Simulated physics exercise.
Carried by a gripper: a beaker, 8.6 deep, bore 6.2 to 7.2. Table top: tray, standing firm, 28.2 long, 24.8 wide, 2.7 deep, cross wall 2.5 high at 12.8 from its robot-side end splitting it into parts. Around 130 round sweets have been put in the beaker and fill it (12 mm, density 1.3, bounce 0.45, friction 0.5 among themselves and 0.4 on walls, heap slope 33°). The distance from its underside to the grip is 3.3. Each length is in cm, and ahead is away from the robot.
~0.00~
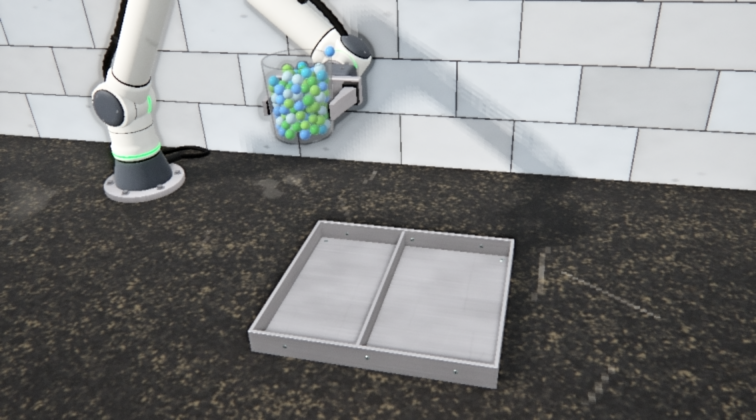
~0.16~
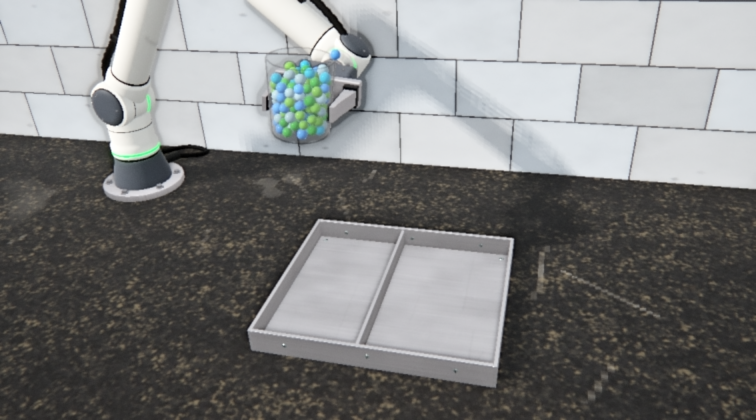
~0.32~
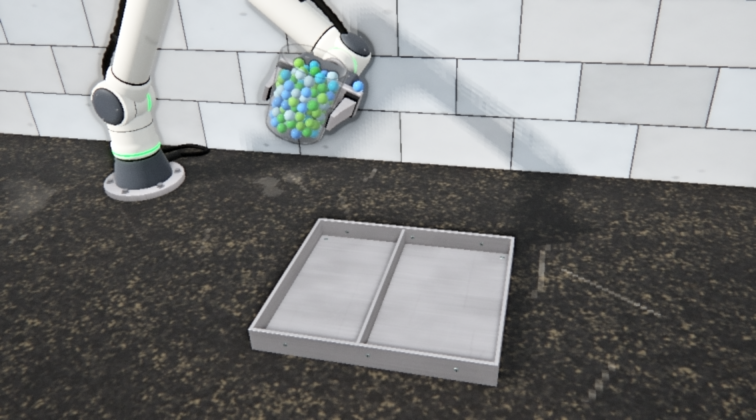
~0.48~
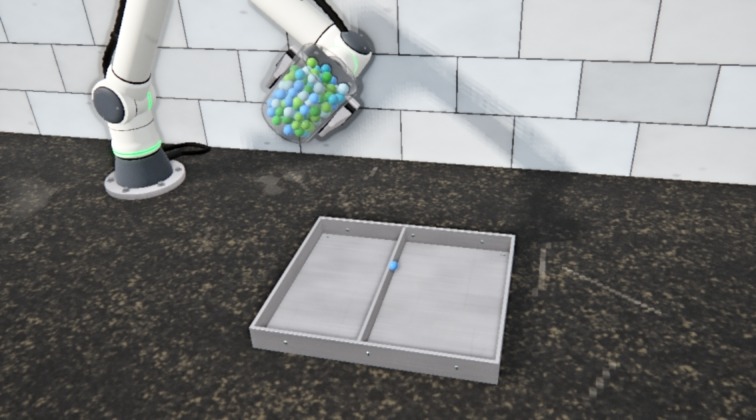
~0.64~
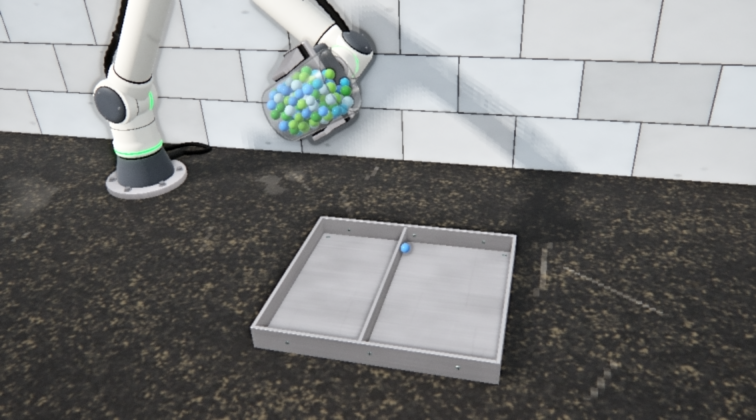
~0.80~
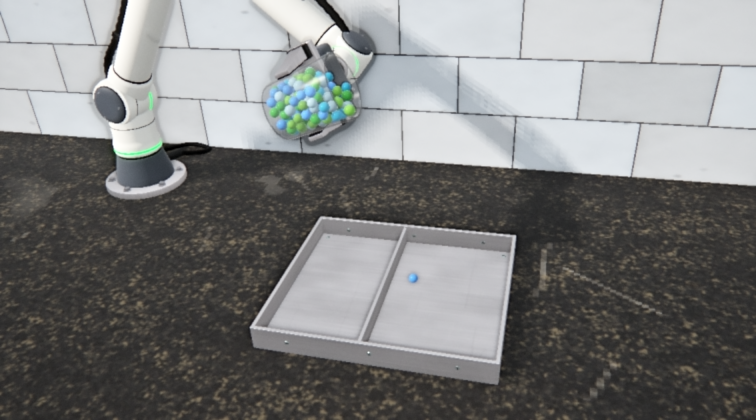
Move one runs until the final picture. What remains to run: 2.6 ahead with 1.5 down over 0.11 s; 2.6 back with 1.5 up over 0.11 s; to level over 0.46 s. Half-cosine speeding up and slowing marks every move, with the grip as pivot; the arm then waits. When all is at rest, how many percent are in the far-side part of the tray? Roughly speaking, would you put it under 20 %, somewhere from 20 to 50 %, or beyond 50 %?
Roughly, under 20 %.
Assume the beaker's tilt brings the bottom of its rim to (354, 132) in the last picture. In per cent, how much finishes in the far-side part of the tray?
Around 30 in a hundred.
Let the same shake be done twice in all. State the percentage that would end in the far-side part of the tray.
I'd expect close to 10 per cent then.
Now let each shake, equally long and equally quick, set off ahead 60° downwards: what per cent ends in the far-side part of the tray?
Roughly 0 per cent.
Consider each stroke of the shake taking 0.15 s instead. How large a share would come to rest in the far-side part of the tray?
That change gives some 0 percent.
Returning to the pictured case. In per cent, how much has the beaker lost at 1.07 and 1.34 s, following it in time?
I'd put it near 5 percent first and near 5 percent later.
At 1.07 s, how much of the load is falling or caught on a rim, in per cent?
Some 5 percent.
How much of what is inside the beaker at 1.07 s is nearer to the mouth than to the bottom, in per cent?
That share comes to roughly 45 percent.
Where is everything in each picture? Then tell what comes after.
Beaker middle at (300, 98), level; upper third of the load around (300, 82), from x 275 to 330, top at y 50; 134 in the beaker, in the first frame.
Beaker middle at (301, 97), tilted 6° forward; upper third of the load around (301, 81), from x 275 to 335, top at y 55, in the second frame.
Beaker middle at (304, 97), tilted 23° forward; upper third of the load around (304, 83), from x 275 to 360, top at y 65; 133 in the beaker, 1 in flight or on a rim, in the third frame.
Beaker middle at (307, 97), tilted 43° forward; upper third of the load around (305, 83), from x 270 to 395, top at y 65; 133 in the beaker, 1 in the far-side part, in the fourth frame.
Beaker middle at (310, 99), tilted 60° forward; upper third of the load around (308, 87), from x 270 to 405, top at y 70; 133 in the beaker, 1 in the far-side part, in the fifth frame.
Beaker middle at (310, 100), tilted 66° forward; upper third of the load around (308, 89), from x 270 to 415, top at y 70; 133 in the beaker, 1 in the far-side part, in the sixth frame.
By 1.07 s, tilted 64° forward, highest piece 29 above the table; 126 in the beaker, 1 in the far-side part, 7 in flight or on a rim.
By 1.34 s, tilted 13° forward, highest piece 31 above the table; 124 in the beaker, 8 in the far-side part, 2 in the robot-side part.
By 1.68 s, level, highest piece 31 above the table; 124 in the beaker, 8 in the far-side part, 2 in the robot-side part.
By 2.73 s, level, highest piece 31 above the table; 124 in the beaker, 8 in the far-side part, 2 in the robot-side part.
Final count, 124 in the beaker, 8 in the far-side part, 2 in the robot-side part. That is 6 % in the far-side part of the tray.
